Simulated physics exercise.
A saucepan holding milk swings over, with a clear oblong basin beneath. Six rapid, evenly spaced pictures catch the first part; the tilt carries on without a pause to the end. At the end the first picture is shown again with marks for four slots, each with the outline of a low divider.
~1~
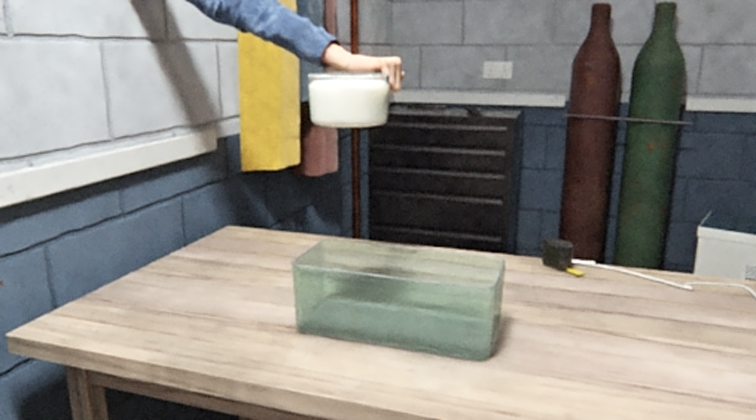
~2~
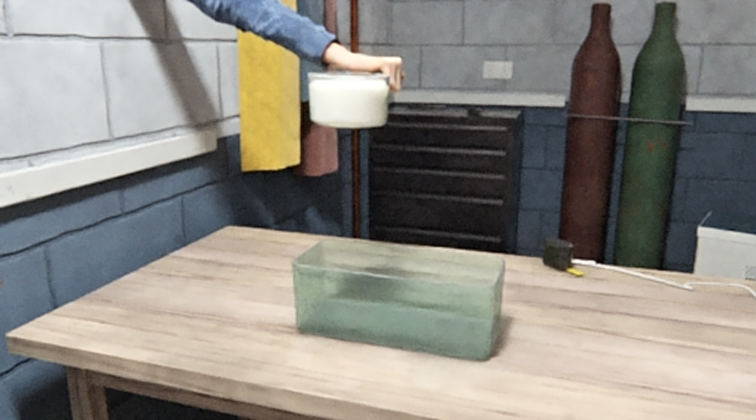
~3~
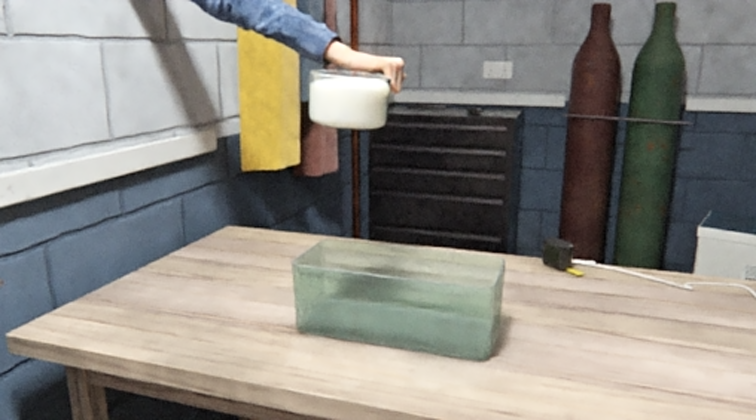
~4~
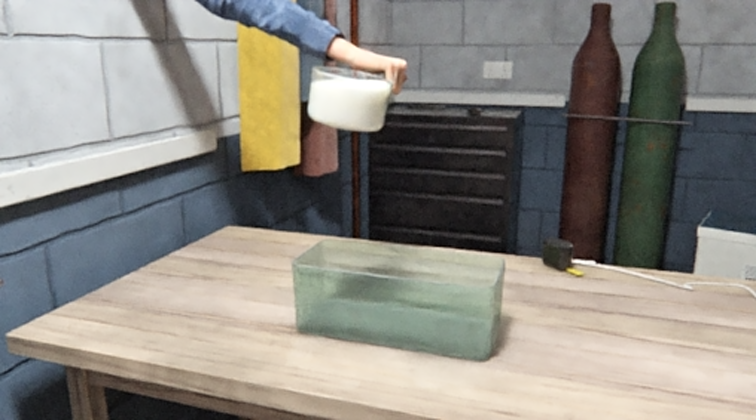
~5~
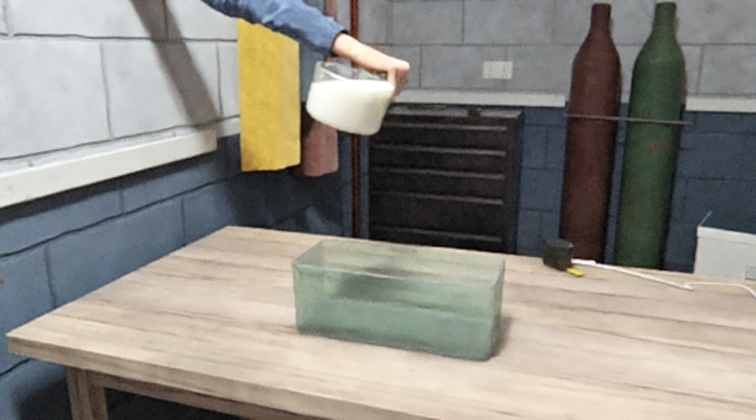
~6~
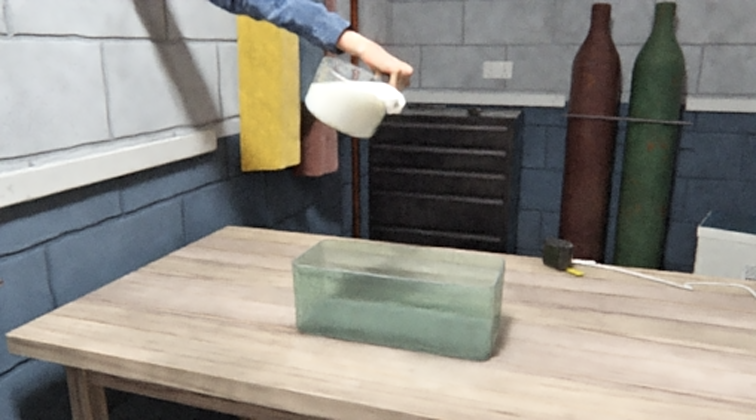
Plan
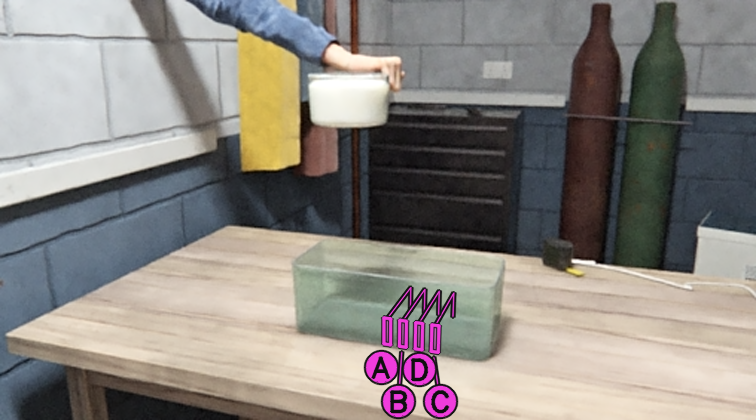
A hand at the end of a blue-sleeved arm, reaching in from the upper left, holds a clear pan of white milk level, then steadily tilts it down to the right until milk reaches over the lip. Below, a clear greenish oblong basin rests on a pale wooden table. The still, slightly raised view shows a grey-and-blue block-walled workshop with yellow cloth, black drawers, and red and green cylinders behind.
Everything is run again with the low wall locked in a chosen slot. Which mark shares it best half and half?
C beats the others.
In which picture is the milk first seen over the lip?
In picture 5.
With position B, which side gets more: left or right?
The right one.
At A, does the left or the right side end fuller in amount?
The right side.
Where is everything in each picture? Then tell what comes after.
Upright, lip at (386, 75); basin from (297, 329) to (490, 359); nothing has left yet.
Upright, lip at (386, 76); nothing has left yet.
Tipped about 5°, lip at (387, 78); nothing has left yet.
Tipped about 11°, lip at (389, 83); nothing has left yet.
Tipped about 19°, lip at (391, 89); milk is over the lip, down to (391, 89).
Tipped about 29°, lip at (392, 97); milk is over the lip, down to (396, 111).
On the marked copy, A at (386, 349); B at (401, 352); C at (433, 357); D at (417, 354).
For position A, about 4 % ends left of the wall and 94 % right of it.
For position B, about 12 % ends left of the wall and 87 % right of it.
For position C, about 49 % ends left of the wall and 49 % right of it.
For position D, about 29 % ends left of the wall and 69 % right of it.
